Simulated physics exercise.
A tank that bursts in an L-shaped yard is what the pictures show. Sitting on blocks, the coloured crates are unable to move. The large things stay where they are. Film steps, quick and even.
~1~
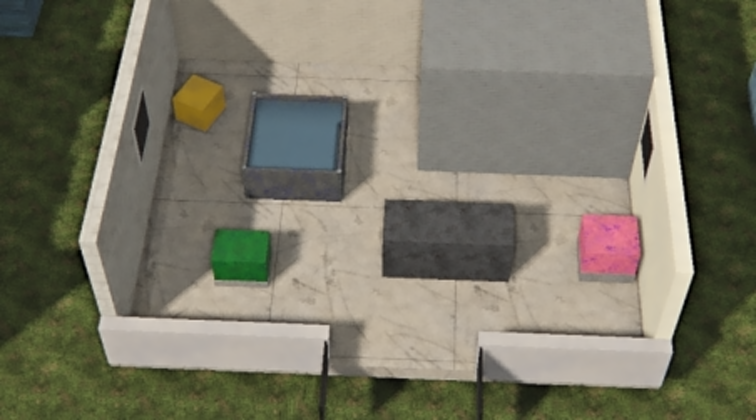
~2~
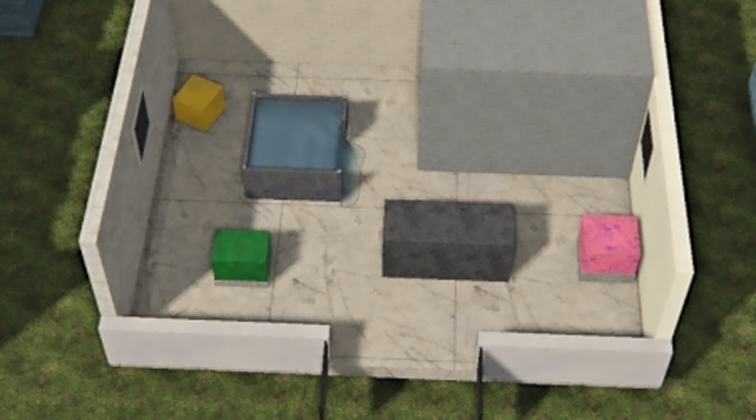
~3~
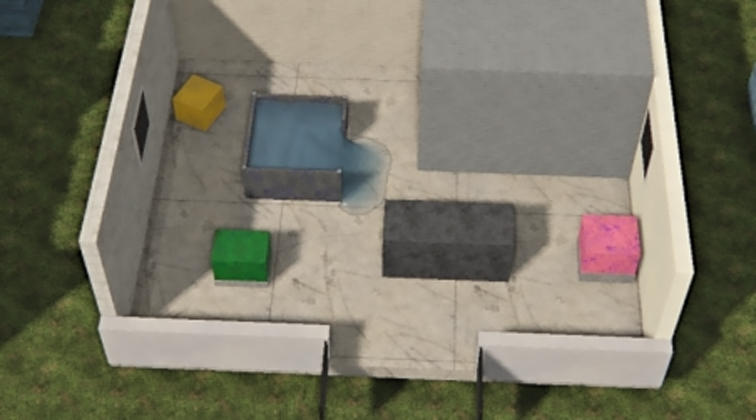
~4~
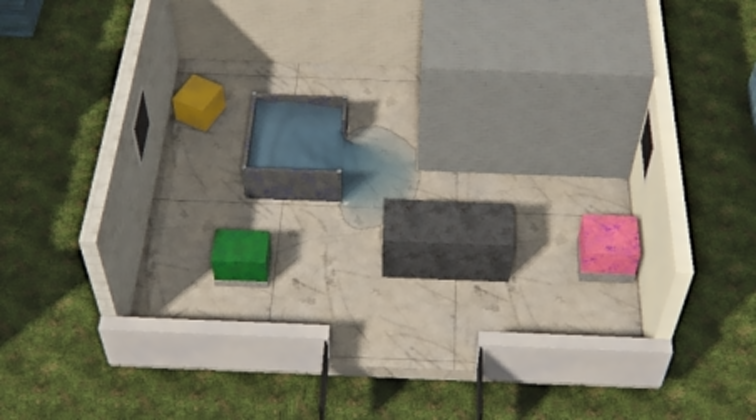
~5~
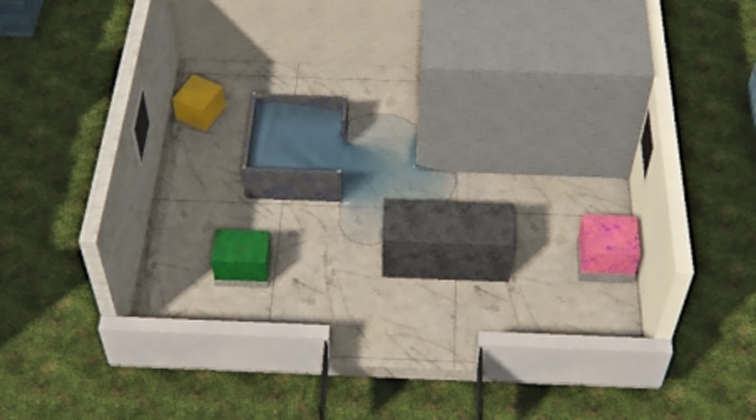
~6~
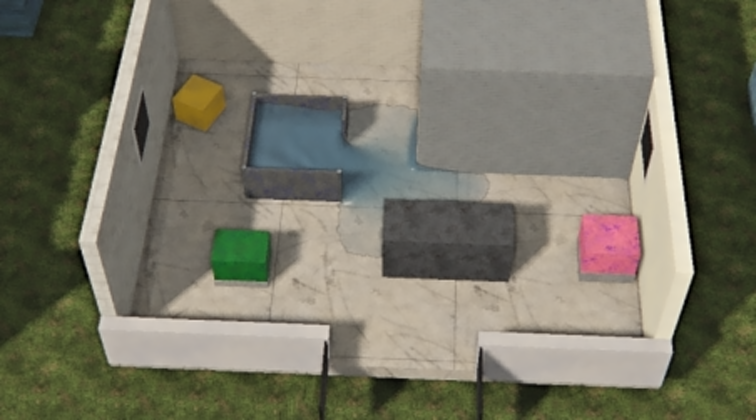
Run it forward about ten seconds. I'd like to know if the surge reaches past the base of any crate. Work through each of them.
As I see it, the pink crate meets the water; the green crate avoids the water; the yellow crate meets the water.
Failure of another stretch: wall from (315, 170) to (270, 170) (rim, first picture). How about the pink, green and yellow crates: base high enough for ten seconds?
Here goes: Pink crate - left alone; green crate - hit; yellow crate - hit.
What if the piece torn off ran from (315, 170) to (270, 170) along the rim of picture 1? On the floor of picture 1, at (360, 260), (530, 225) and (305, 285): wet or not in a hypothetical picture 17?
In sequence: Inundated, untouched, inundated.
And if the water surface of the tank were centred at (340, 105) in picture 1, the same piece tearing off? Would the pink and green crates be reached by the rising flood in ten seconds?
Pink: Not reached; green: Not reached.
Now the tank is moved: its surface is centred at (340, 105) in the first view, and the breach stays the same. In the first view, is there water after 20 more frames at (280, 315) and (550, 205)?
First point soaked, second point soaked.
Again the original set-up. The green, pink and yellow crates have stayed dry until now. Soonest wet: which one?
It's the pink crate.
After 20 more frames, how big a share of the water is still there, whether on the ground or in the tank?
The share not yet gone is roughly 100 percent.
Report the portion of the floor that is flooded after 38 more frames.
About 65 %.
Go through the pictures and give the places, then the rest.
In the first picture, the tank at (296, 135) is whole and still.
In the second picture, the front is at (343, 205), out from the gap at (340, 163).
In the third picture, the front is at (385, 153), out from the gap at (340, 165).
In the fourth picture, the front is at (415, 157), out from the gap at (340, 166).
In the fifth picture, water pours out at (340, 166) and has run to (452, 182).
In the sixth picture, the front is at (483, 188), out from the gap at (340, 166).
A moment on, water covers 25 % of the floor; the pink crate water round its plinth, the green crate not reached, the yellow crate not reached.
Next, water covers 35 % of the floor; the pink crate water round its plinth, the green crate not reached, the yellow crate not reached.
Then, water covers 45 % of the floor; the pink crate water round its plinth, the green crate not reached, the yellow crate water round its plinth.
Later, water covers 65 % of the floor; the pink crate water round its plinth, the green crate not reached, the yellow crate water round its plinth.
In the end, water covers 95 % of the floor; the pink crate was topped, the green crate stayed above the water, the yellow crate was topped.
